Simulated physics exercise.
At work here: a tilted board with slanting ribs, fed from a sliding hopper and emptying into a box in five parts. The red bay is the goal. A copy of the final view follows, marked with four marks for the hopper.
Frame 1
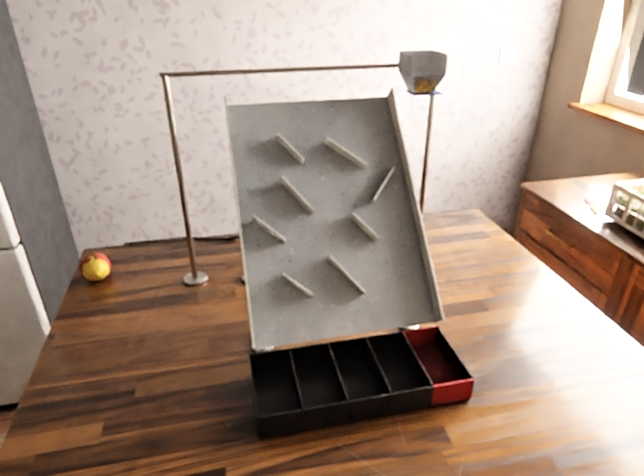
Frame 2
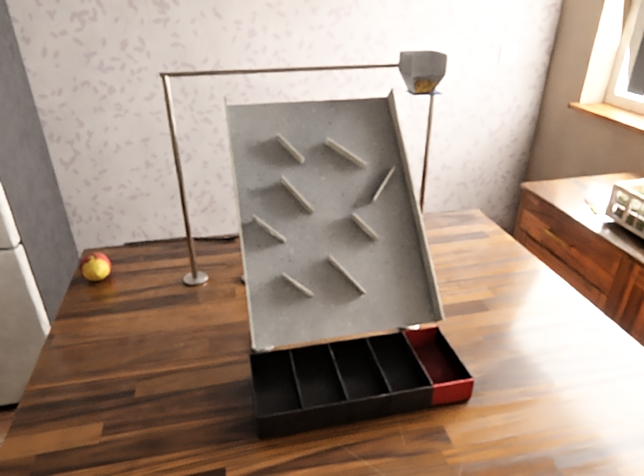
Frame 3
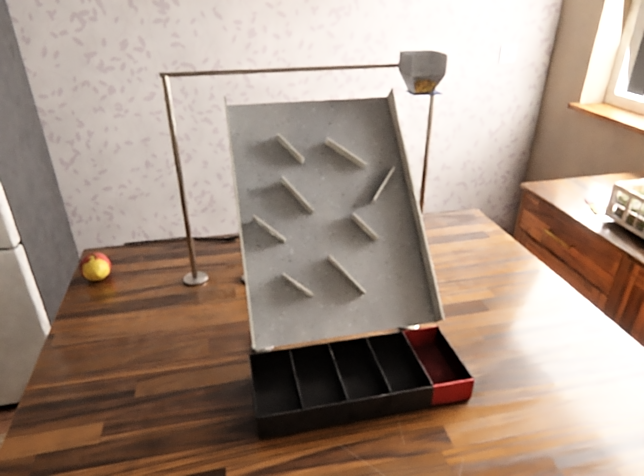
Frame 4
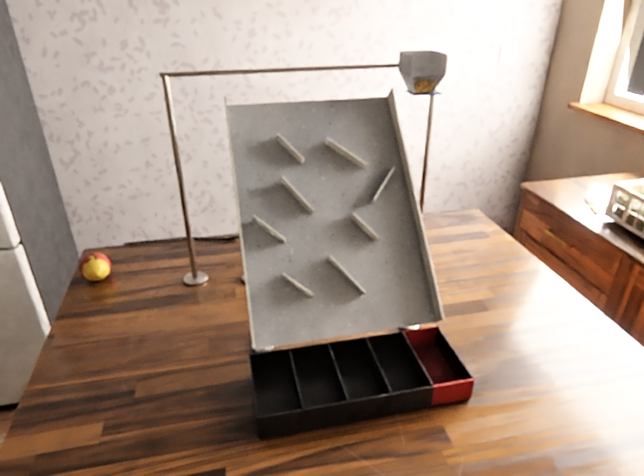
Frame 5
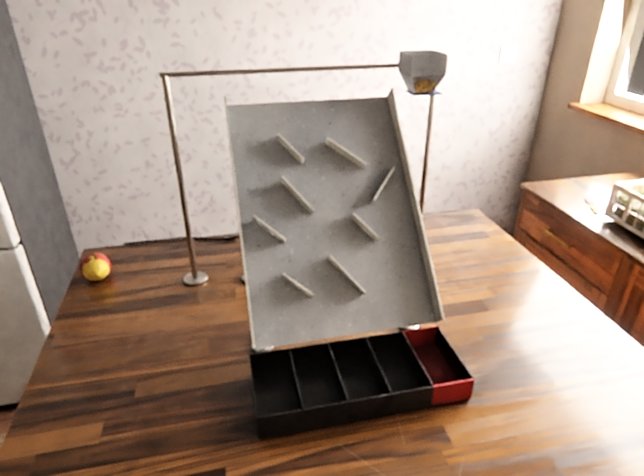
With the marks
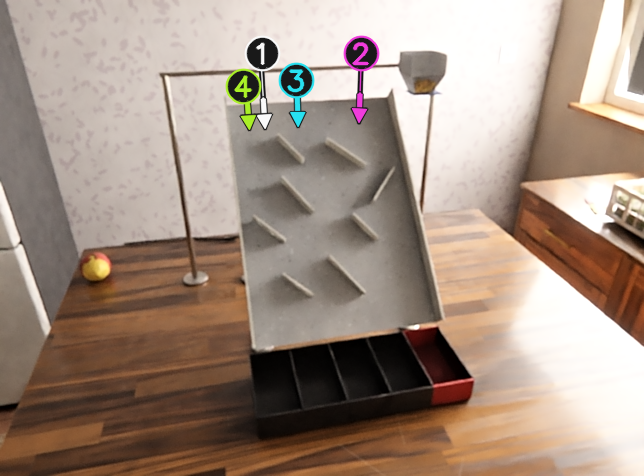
The video shows a tilted grey board with slanting ribs above a black box of five compartments, the rightmost one red, on a wooden table beneath a rail-mounted hopper, with an apple at left; nothing visibly moves.
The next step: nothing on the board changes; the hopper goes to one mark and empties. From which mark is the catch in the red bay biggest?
Best: 2.
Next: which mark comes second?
It is 3.
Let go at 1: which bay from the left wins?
The third from the left.
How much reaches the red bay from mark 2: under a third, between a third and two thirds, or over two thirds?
It is over two thirds.
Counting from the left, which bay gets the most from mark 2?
The fifth from the left.
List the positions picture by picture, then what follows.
Hopper at (420, 85), puffed corn balls, door shut, in the first frame.
Ribs (278, 133) to (304, 159), (327, 138) to (366, 164), (283, 177) to (314, 210), in the second frame.
Ribs (374, 200) to (394, 167), (253, 215) to (285, 239), (353, 213) to (379, 237), in the third frame.
Ribs (283, 274) to (313, 295), (330, 255) to (366, 292), in the fourth frame.
Red bay at (453, 391), number 5 of 5 from the left, in the fifth frame.
On the marked copy, mark 1 meets the board at (264, 123); mark 2 meets the board at (359, 117); mark 3 meets the board at (297, 121); mark 4 meets the board at (249, 124).
For mark 1, a small part in the red bay, most in other bays, a small part outside the box.
For mark 2, nearly all in the red bay, a stray few in other bays, a small part outside the box.
For mark 3, about half in the red bay, about half in other bays, a stray few outside the box.
For mark 4, a stray few in the red bay, most in other bays, about a quarter outside the box.
